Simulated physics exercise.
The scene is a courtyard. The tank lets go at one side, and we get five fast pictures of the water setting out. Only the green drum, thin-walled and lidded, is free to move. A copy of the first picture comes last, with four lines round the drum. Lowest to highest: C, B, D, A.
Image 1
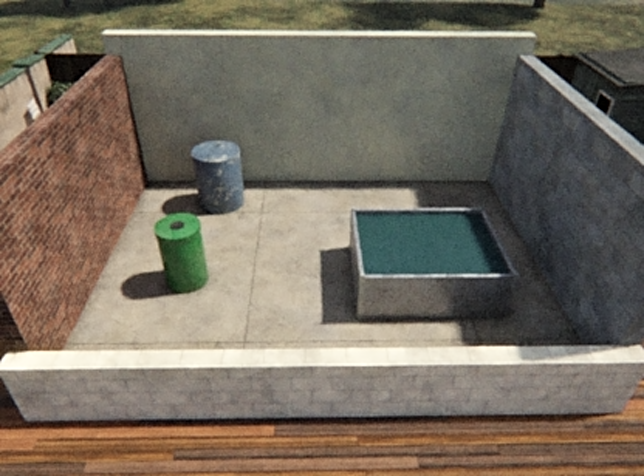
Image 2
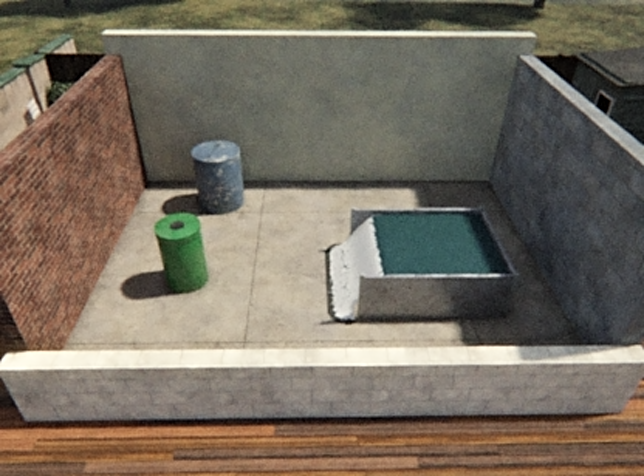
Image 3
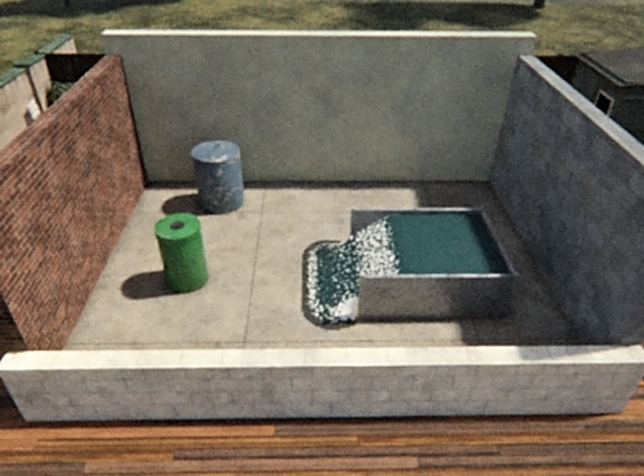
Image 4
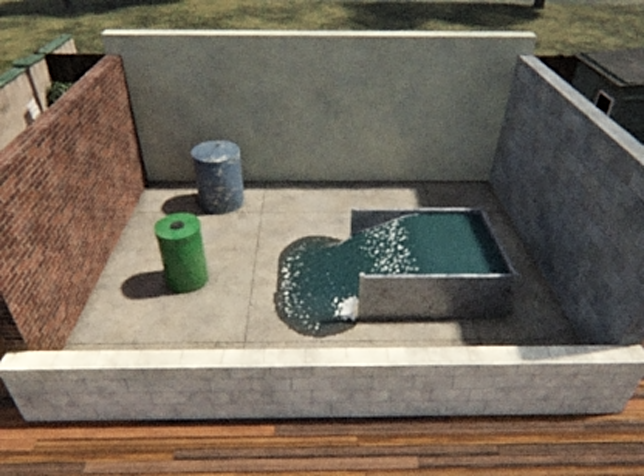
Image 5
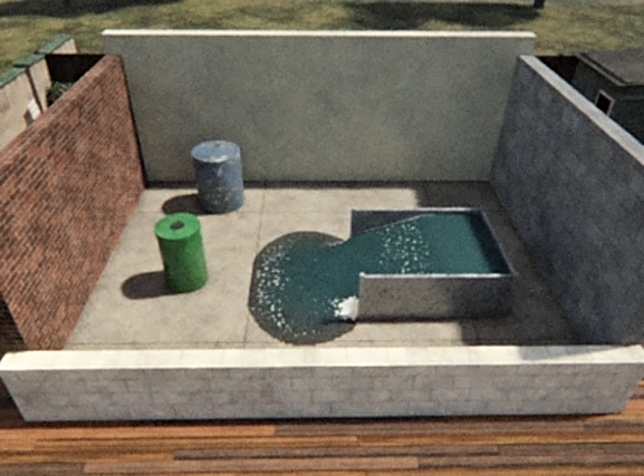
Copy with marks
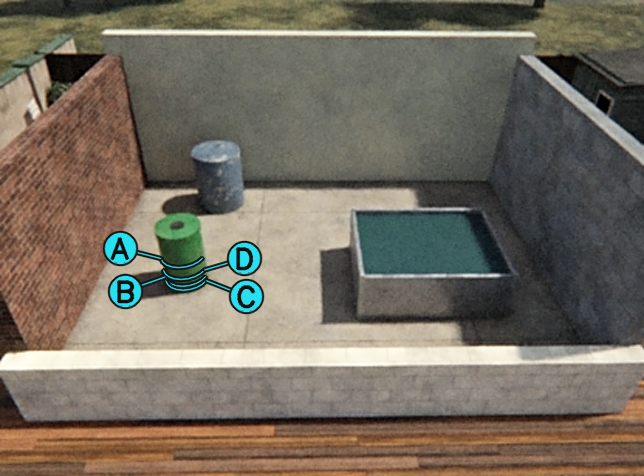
Walled courtyard with a full tank opening on its left side, water pouring out and spreading leftward across floor, two drums standing still.
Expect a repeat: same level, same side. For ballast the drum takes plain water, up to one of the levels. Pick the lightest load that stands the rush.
Take A.
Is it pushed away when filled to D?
Yes, it does.
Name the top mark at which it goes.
D it is.
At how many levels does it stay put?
One of them.
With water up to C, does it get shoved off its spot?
Yes, it does.
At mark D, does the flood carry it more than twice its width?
No, less.
In cyan, A at (178, 267); B at (182, 286); C at (183, 290); D at (181, 279); from the bottom up C, B, D, A.
With A, it does not move.
With B, it is pushed about twice its own width away.
With C, it is pushed about 3 times its own width away.
With D, it is pushed about half its own width away.
